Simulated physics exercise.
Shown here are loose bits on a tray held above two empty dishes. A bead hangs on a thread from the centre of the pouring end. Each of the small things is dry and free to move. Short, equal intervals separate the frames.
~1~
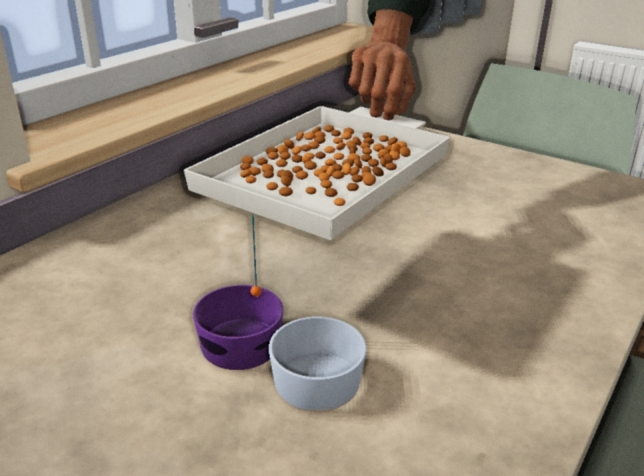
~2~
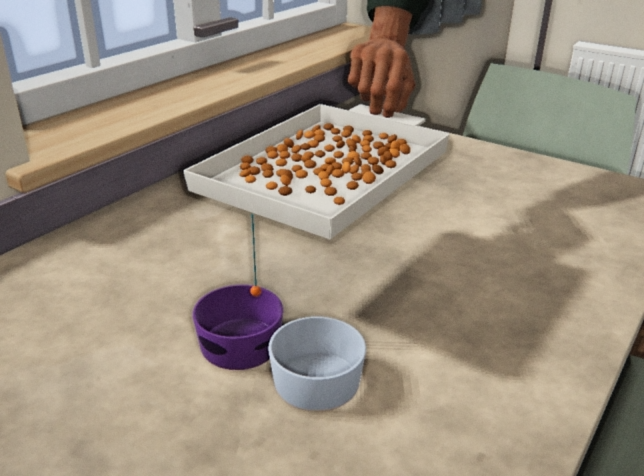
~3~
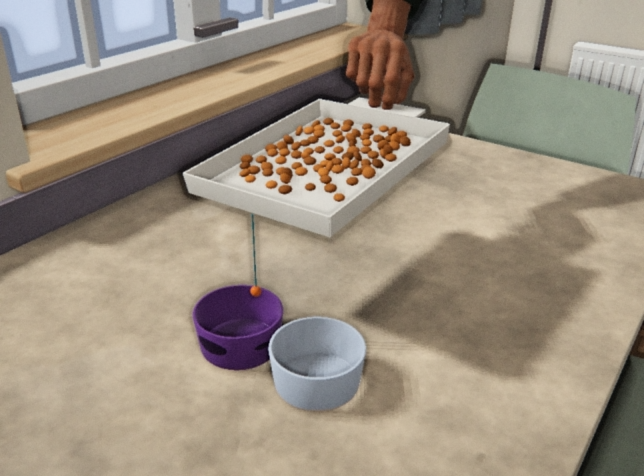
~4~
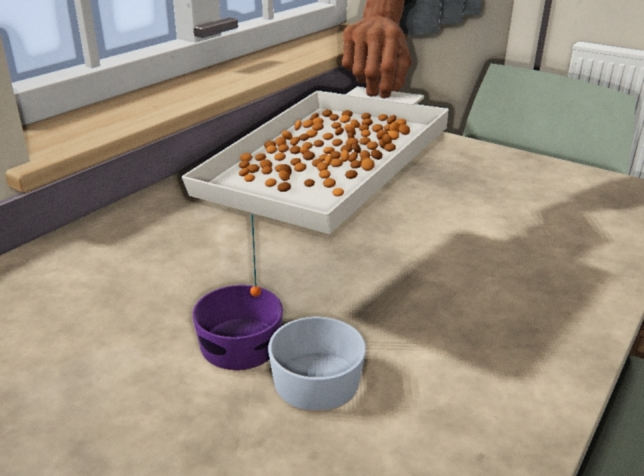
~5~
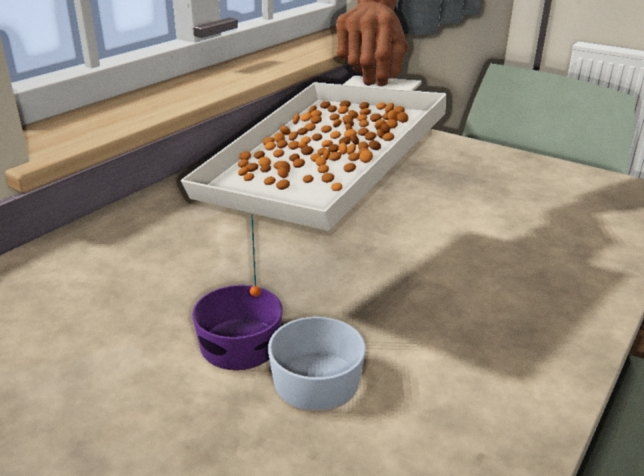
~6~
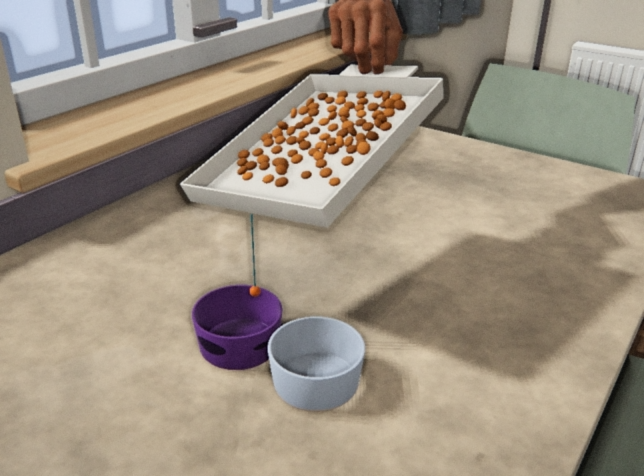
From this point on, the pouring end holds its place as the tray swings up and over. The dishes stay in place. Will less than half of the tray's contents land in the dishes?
The dishes end up holding not even half.
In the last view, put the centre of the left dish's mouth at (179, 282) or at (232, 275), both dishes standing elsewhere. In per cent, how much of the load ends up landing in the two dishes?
Respectively 90 percent and 50 percent.
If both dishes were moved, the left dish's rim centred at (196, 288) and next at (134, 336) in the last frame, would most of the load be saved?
The first time it's higher than half, the second time lower than half.
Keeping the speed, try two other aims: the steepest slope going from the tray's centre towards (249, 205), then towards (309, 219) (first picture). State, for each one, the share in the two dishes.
You'd get 30 per cent the first time and 100 per cent the second time.
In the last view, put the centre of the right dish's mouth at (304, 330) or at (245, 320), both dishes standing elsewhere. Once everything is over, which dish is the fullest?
It comes out as the dish further left in the first try and the dish further left in the second.
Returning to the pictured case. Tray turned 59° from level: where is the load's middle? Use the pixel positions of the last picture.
Roughly at (234, 162).
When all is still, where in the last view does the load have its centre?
Somewhere around (181, 312) in the last picture.
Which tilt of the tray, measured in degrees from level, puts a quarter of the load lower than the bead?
Near 95 degrees.
Shortly afterwards, tray tipped steeply; the whole lot on the tray.
Next, tray tipped right over; near half on the tray; only a few in the left dish; near a quarter outside both; a little in the air.
Some moments later, tray tipped past a quarter turn; only a few on the tray; a little in the left dish; all but a few outside both.
In the end, tray tipped past a quarter turn; none at all in the right dish; a little in the left dish; all but a few outside both.
